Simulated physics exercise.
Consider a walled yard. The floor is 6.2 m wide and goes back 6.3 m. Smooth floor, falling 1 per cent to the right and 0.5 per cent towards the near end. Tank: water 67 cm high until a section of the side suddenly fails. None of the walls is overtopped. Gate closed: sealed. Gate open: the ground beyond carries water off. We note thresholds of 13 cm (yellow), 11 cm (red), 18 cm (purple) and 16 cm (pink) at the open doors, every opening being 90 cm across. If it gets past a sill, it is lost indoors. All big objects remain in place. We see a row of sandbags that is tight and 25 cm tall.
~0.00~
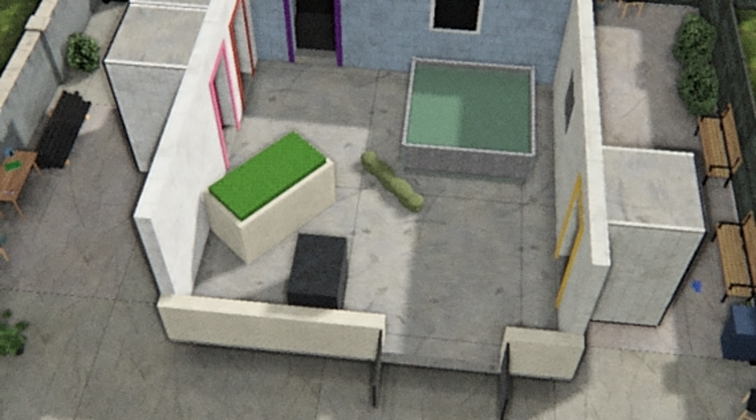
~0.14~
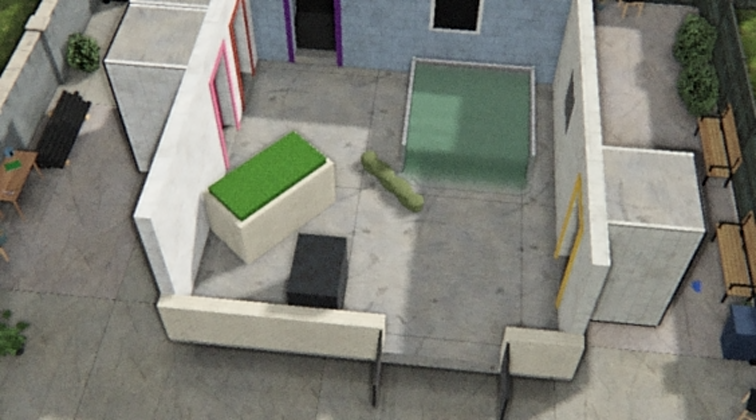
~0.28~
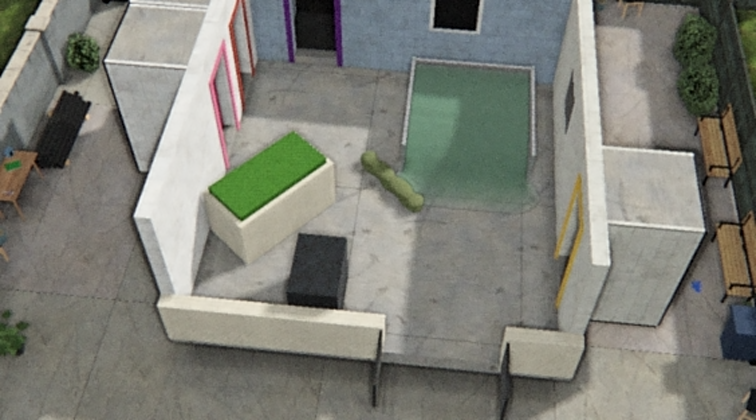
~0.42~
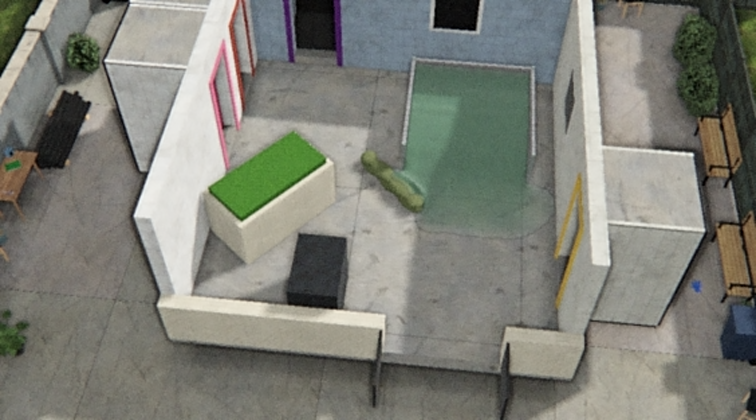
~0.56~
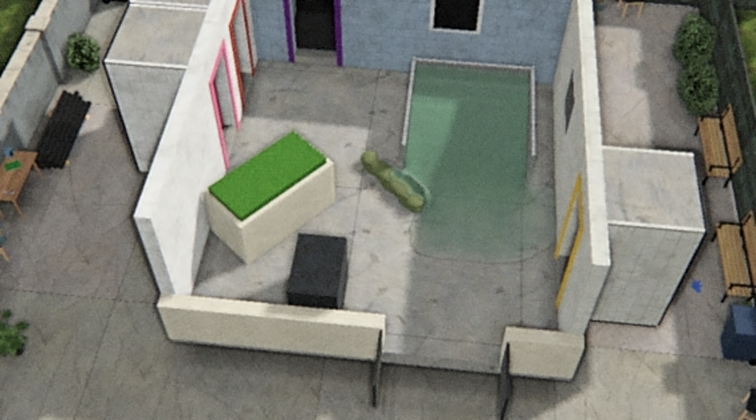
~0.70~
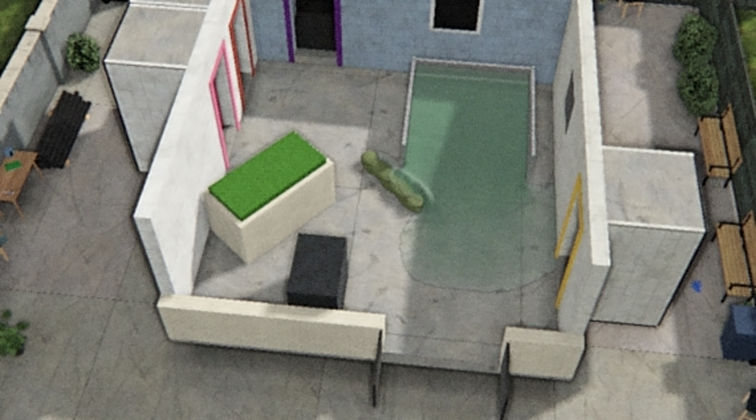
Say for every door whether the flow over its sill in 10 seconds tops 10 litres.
In order: Yellow door: More than stated. Red door: Less than stated. Purple door: Less than stated. Pink door: Less than stated.
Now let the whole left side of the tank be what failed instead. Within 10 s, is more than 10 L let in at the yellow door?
Note: Yellow door, short of the limit.
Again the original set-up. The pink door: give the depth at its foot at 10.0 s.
The depth comes to around 2.5 centimetres.
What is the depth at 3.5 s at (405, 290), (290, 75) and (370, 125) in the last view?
I'd read it as roughly 3, 0 and 2 cm, in that order.
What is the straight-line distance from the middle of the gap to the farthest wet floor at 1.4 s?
About 4.0 m out.
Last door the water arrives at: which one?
It would be the pink one.
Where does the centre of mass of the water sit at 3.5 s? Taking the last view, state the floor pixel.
(467, 223).
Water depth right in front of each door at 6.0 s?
You'd see yellow at 14 cm, red at 2 cm, purple at 2 cm and pink at 0 cm.
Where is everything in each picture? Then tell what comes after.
In the first frame, still water, 67 cm deep, in the tank at (471, 108).
In the second frame, the front is at (402, 177), 1.2 m from the gap at (466, 166); 0.5 m2 of floor is under water; 67 cm left at the back of the tank.
In the third frame, the front is at (533, 201), 1.4 m from the gap at (466, 168); 1.6 m2 of floor is under water; 67 cm left at the back of the tank.
In the fourth frame, water pours out at (466, 169) and has run 1.7 m, to (543, 220); typically 12 cm deep outside, 67 cm at the tank's back.
In the fifth frame, the front is at (553, 237), 2.1 m from the gap at (466, 169); 4.6 m2 of floor is under water; 65 cm left at the back of the tank.
In the sixth frame, water pours out at (466, 170) and has run 2.5 m, to (508, 286); typically 8 cm deep outside, 58 cm at the tank's back.
After 1.4 s water covers 40 % of the floor and is deepest (42 cm) near (407, 187); yellow door 14 cm at the sill, 0 L in, red door not reached, purple door not reached, pink door not reached.
After 2.2 s water covers 55 % of the floor and is deepest (56 cm) near (544, 326); yellow door 22 cm at the sill, 4 L in, red door not reached, purple door not reached, pink door not reached.
After 3.5 s water covers 55 % of the floor and is deepest (32 cm) near (544, 355); yellow door 24 cm at the sill, 56 L in, red door not reached, purple door 3 cm at the sill, 0 L in, pink door not reached.
After 6.0 s water covers 70 % of the floor and is deepest (15 cm) near (357, 336); yellow door 14 cm at the sill, 121 L in, red door 2 cm at the sill, 0 L in, purple door 2 cm at the sill, 0 L in, pink door not reached.
After 10.0 s water covers 95 % of the floor and is deepest (10 cm) near (555, 327); yellow door 8 cm at the sill, 122 L in, red door 4 cm at the sill, 0 L in, purple door 4 cm at the sill, 0 L in, pink door 3 cm at the sill, 0 L in.
